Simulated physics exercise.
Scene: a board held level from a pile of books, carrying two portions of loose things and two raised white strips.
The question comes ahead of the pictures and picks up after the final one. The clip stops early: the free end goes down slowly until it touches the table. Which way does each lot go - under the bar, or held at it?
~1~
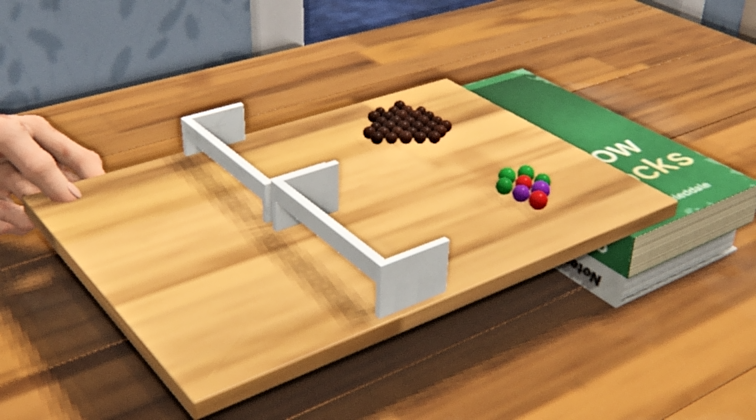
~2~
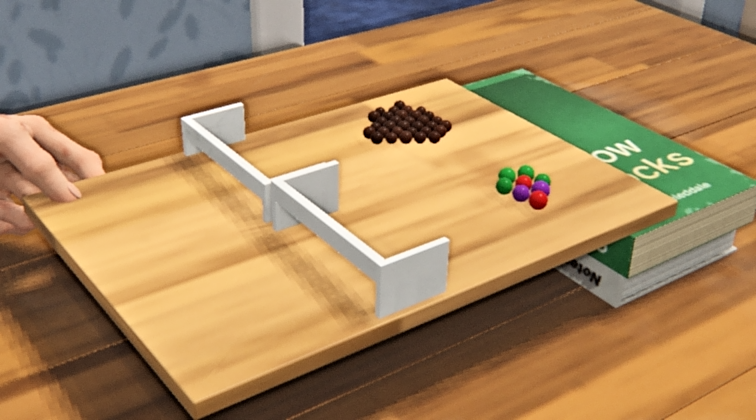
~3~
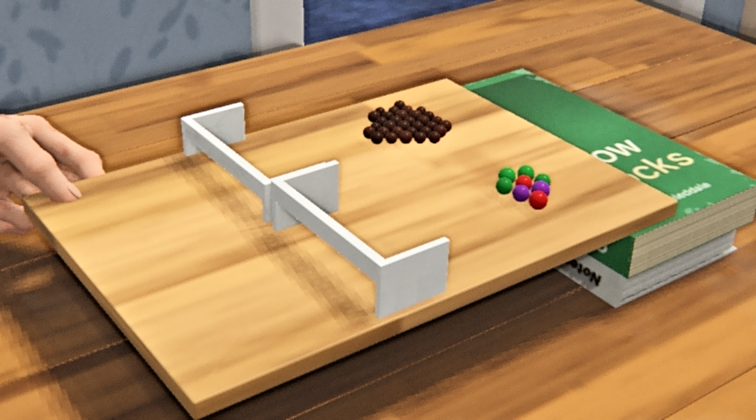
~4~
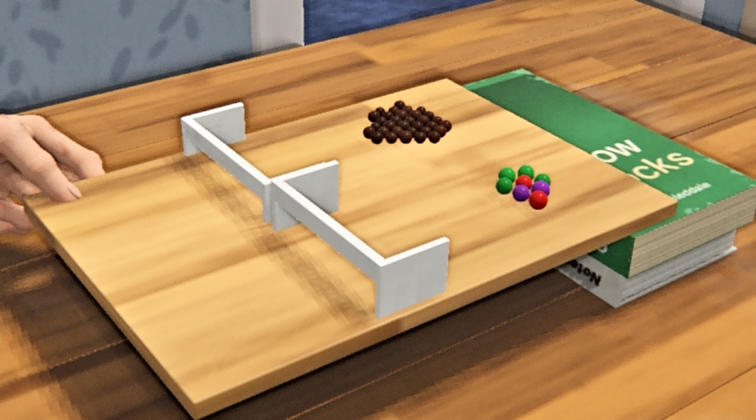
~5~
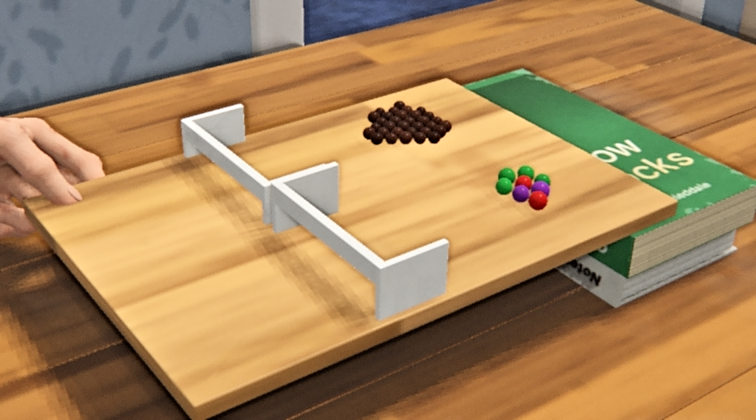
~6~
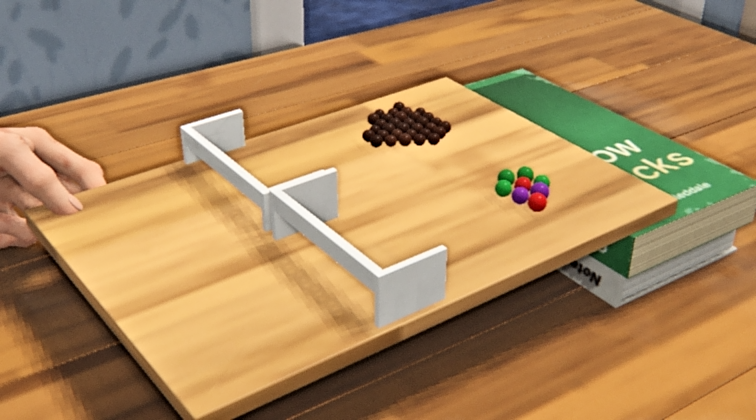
My prediction: The front lot is going to end up beyond it; the back lot is going to end up beyond it.
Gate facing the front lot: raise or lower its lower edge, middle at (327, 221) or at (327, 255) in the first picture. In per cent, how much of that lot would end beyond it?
100 %, then 0 %.
Then, 0.26 s later than the last frame, board sloping at 8°; front lot where it was; back lot where it was.
Then, 0.55 s later than the last frame, board resting at 11°; front lot on its way down; back lot on its way down.
Then, 0.88 s later than the last frame, board resting at 11°; front lot every one past its gate; back lot every one past its gate.
When it is over, board resting at 11°; front lot every one past its gate; back lot every one past its gate.
